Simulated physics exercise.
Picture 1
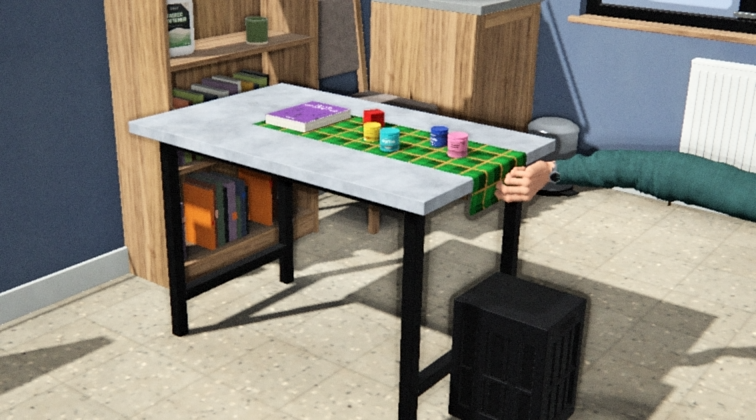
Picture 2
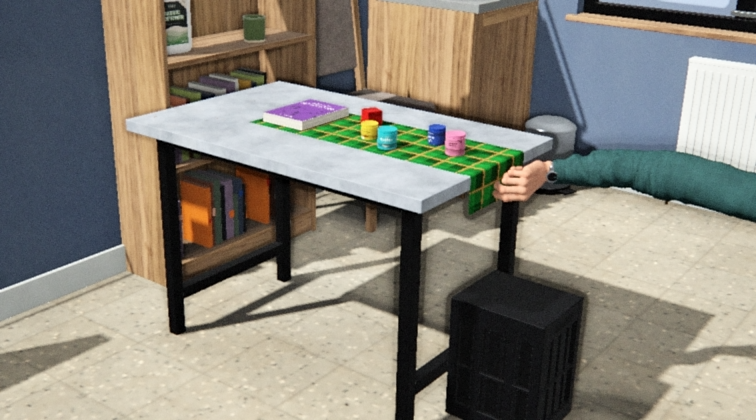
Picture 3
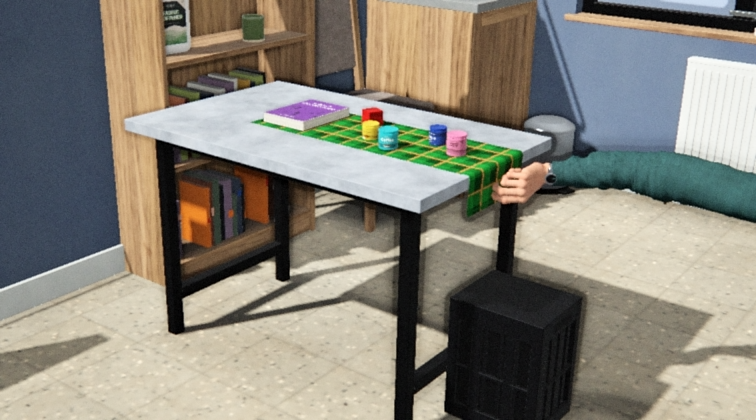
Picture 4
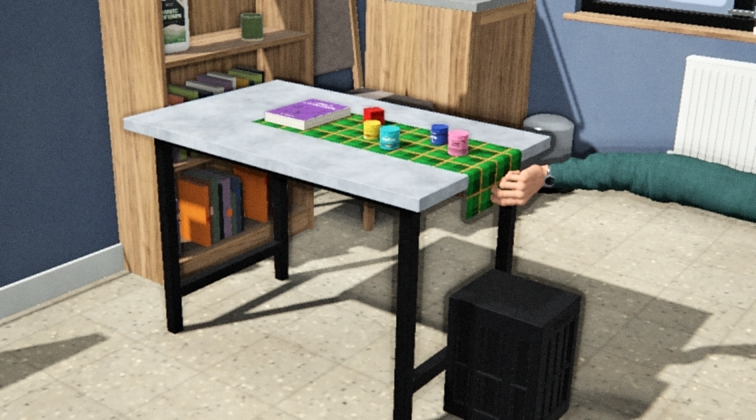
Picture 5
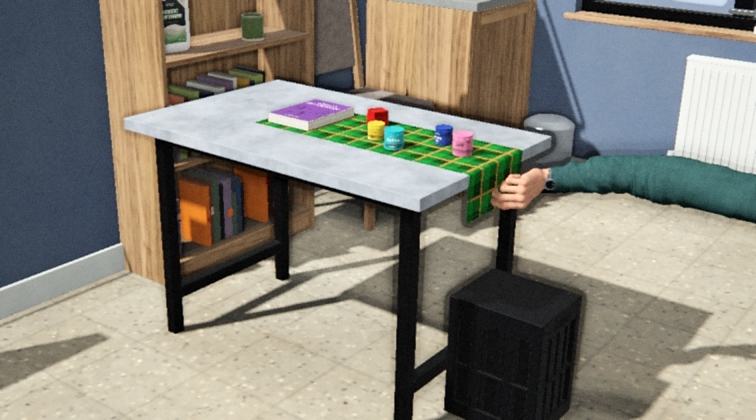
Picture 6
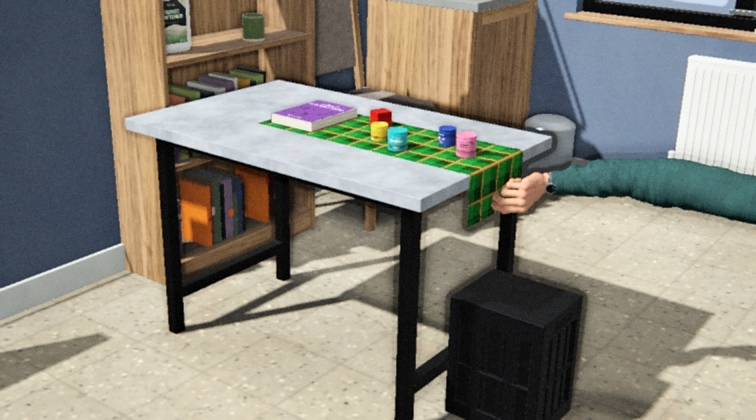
A hand at the end of a green sleeve grips a green checked cloth at the right end of a grey-topped table, seen from slightly above in a blue-walled room. On the cloth sit a purple book, a red cube and yellow, turquoise, blue and pink pots, with a black crate below. After a slight initial view shift, the hand draws the cloth slightly downward, and the objects creep right with it.
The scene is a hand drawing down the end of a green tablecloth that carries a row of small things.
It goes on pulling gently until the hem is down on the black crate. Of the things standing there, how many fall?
The number still up top goes down by two, if you watch closely.
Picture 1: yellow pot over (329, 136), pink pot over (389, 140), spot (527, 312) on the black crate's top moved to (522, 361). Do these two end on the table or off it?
First the yellow pot: It is still up there. Then the pink pot: It ends off the top.
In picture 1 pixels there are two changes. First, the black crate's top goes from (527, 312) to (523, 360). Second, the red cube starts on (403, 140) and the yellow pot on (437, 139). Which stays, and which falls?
Red cube is gone, yellow pot is gone.
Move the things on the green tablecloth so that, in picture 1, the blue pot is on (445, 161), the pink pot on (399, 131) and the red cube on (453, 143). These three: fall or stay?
Of the three, the blue pot ends off the top, the pink pot stays aloft and the red cube ends off the top.
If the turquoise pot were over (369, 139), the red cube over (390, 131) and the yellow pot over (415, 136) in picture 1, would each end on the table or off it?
The turquoise pot stays aboard, the red cube stays aboard, the yellow pot stays aboard.
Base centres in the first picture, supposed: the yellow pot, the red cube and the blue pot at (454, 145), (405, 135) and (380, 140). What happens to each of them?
The yellow pot ends up off, the red cube stays put, the blue pot stays put.
Early on, hem near (493, 265); pink pot gone.
Midway, hem on the crate; pink pot and blue pot gone.
Finally, hem on the crate; pink pot and blue pot gone. Over the edge go two.
